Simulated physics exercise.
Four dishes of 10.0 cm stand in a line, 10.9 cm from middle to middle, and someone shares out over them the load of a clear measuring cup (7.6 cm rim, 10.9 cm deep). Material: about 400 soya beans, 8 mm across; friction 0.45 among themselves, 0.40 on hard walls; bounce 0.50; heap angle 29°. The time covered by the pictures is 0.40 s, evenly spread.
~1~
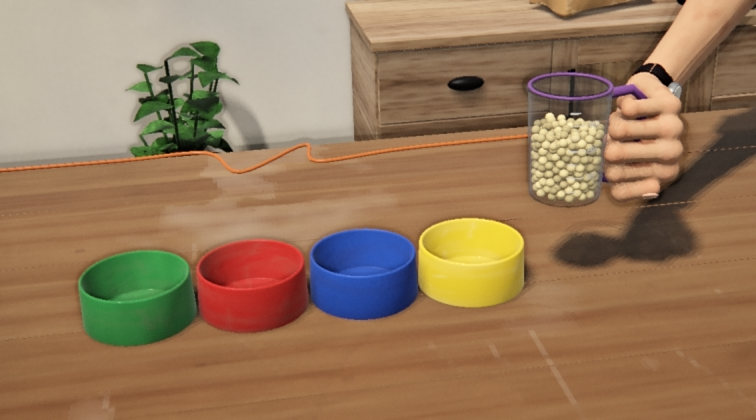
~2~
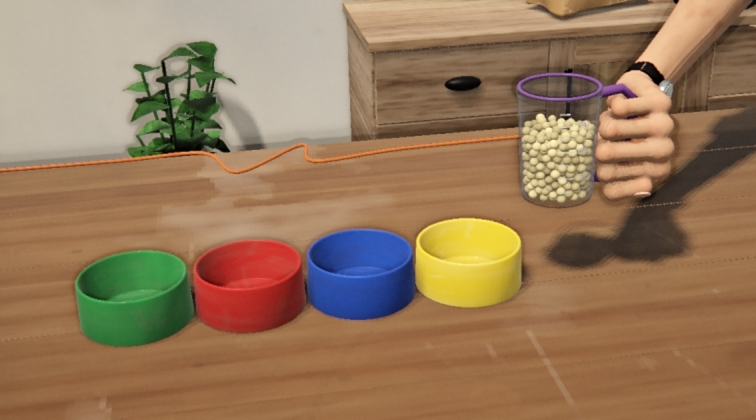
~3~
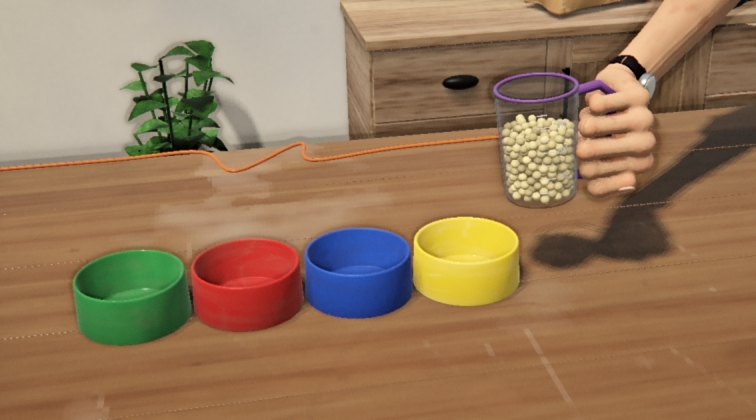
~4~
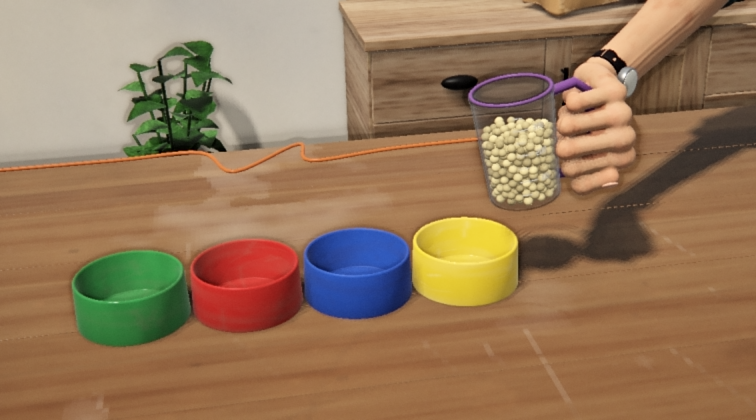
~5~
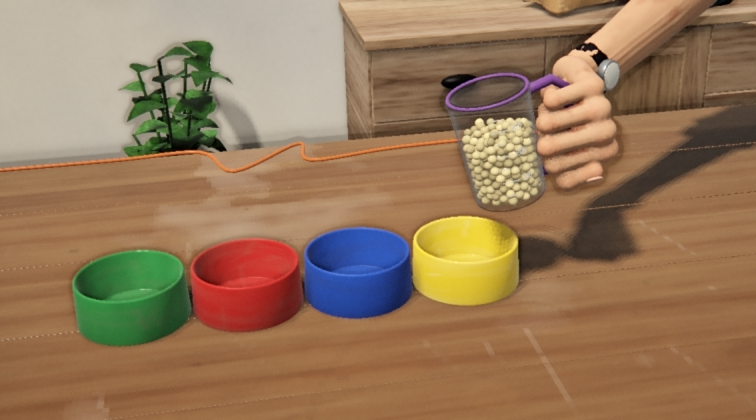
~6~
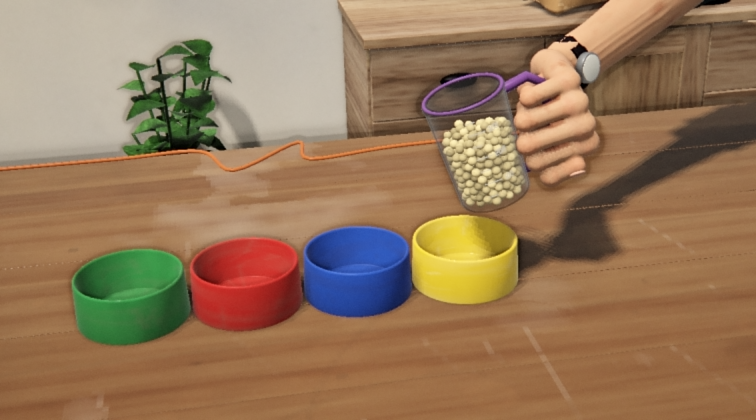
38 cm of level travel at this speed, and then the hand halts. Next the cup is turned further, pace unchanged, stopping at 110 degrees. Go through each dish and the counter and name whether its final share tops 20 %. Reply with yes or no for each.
Red dish: No, blue dish: No, green dish: Yes, yellow dish: No, counter: Yes.
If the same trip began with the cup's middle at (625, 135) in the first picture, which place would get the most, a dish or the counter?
Green.
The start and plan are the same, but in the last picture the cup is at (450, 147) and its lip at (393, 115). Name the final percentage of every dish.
You'd end up with red at 0, blue at 0, green at 70 and yellow at 0.
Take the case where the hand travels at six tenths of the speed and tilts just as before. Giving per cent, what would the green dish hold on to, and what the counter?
The shares would then be green 80 and counter 10.
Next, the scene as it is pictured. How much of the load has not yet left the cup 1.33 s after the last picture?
I'd estimate some 100 per cent of the load.
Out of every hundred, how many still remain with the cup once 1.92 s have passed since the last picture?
About 40 percent of the load.
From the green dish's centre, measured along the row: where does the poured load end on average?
Close to 4 cm, shifted leftward.
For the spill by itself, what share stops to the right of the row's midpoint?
Fraction on that side: Around 0 %.
Then, 0.79 s after the last picture, tilt 61 degrees; cup holds 100 %.
Then, 1.33 s after the last picture, tilt 90 degrees; cup holds 100 %.
Then, 1.92 s after the last picture, tilt 110 degrees; cup holds 40 %, green 45 %.
In the end, red 0 %, blue 0 %, green 75 %, yellow 0 %, counter 25 %.
